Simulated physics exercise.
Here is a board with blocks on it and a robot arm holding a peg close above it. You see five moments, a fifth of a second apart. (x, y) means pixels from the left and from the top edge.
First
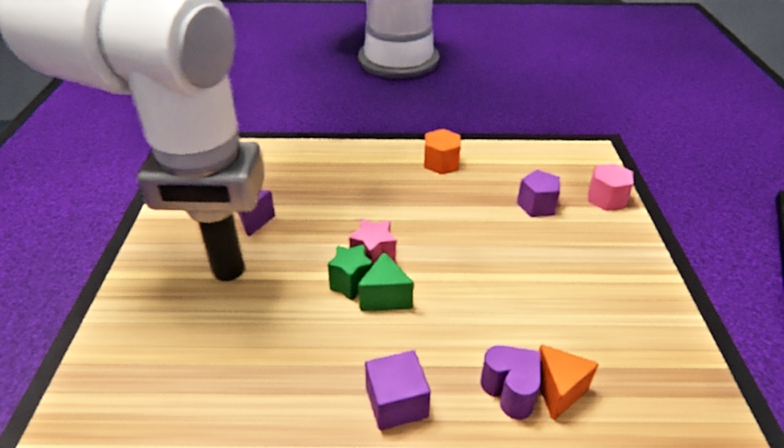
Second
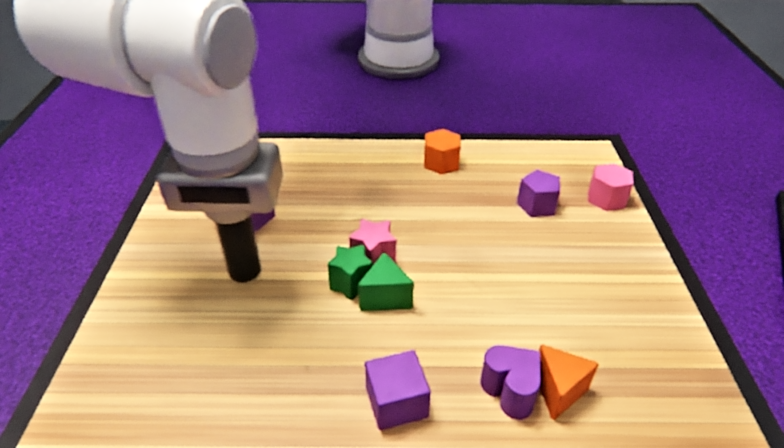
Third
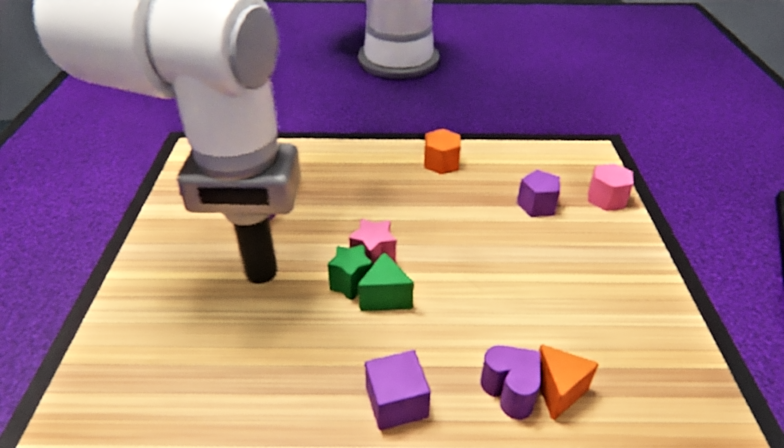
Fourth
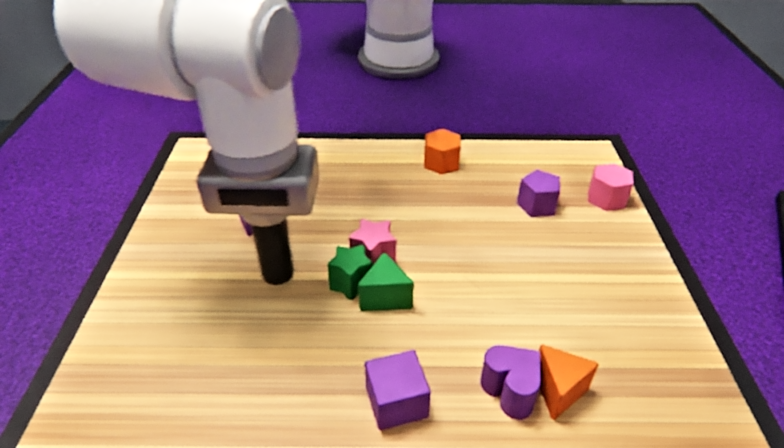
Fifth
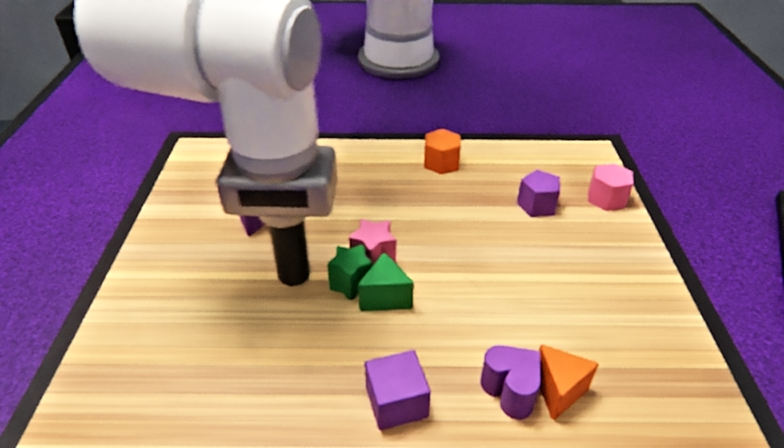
A robot arm moves its black peg slightly right toward the still green star.
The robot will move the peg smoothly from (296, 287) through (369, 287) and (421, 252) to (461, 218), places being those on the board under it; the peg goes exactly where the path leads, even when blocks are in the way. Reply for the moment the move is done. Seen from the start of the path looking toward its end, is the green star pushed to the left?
I'd say no.
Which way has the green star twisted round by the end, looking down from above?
In a top view, it turns clockwise.
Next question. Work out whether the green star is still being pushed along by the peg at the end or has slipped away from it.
Slid off.
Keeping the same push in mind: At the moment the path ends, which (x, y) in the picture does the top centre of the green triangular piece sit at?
My best guess is (427, 275).
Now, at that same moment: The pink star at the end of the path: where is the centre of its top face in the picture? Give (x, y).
At (404, 207).
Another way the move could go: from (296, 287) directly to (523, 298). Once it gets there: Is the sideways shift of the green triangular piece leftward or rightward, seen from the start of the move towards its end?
The answer is right.
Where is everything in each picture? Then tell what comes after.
Tip of the peg at (229, 270), middles of tops, green star at (350, 257), pink star at (373, 232), green triangular piece at (386, 272), purple five-sided block at (543, 181), in the first picture.
Peg at (245, 271), nothing pushed, in the second picture.
Peg at (262, 273), nothing pushed, in the third picture.
Peg at (278, 274), nothing pushed, in the fourth picture.
Peg at (294, 275), green star at (350, 257), pink star at (373, 232), green triangular piece at (386, 272), purple five-sided block at (543, 181), in the fifth picture.
The first path, step by step. One third of the way, peg at (370, 274); green star at (401, 251), turned 35° anticlockwise; pink star at (389, 226), turned 60° anticlockwise; green triangular piece at (426, 275), turned 30° clockwise.
Two thirds of the way, peg at (421, 240); green star at (453, 232); pink star at (400, 210); green triangular piece at (427, 275), turned 35° clockwise.
At the end, peg at (462, 207); green star at (462, 228), turned 35° clockwise; pink star at (404, 207), turned 175° anticlockwise; green triangular piece at (427, 275), turned 35° clockwise; purple five-sided block unmoved.
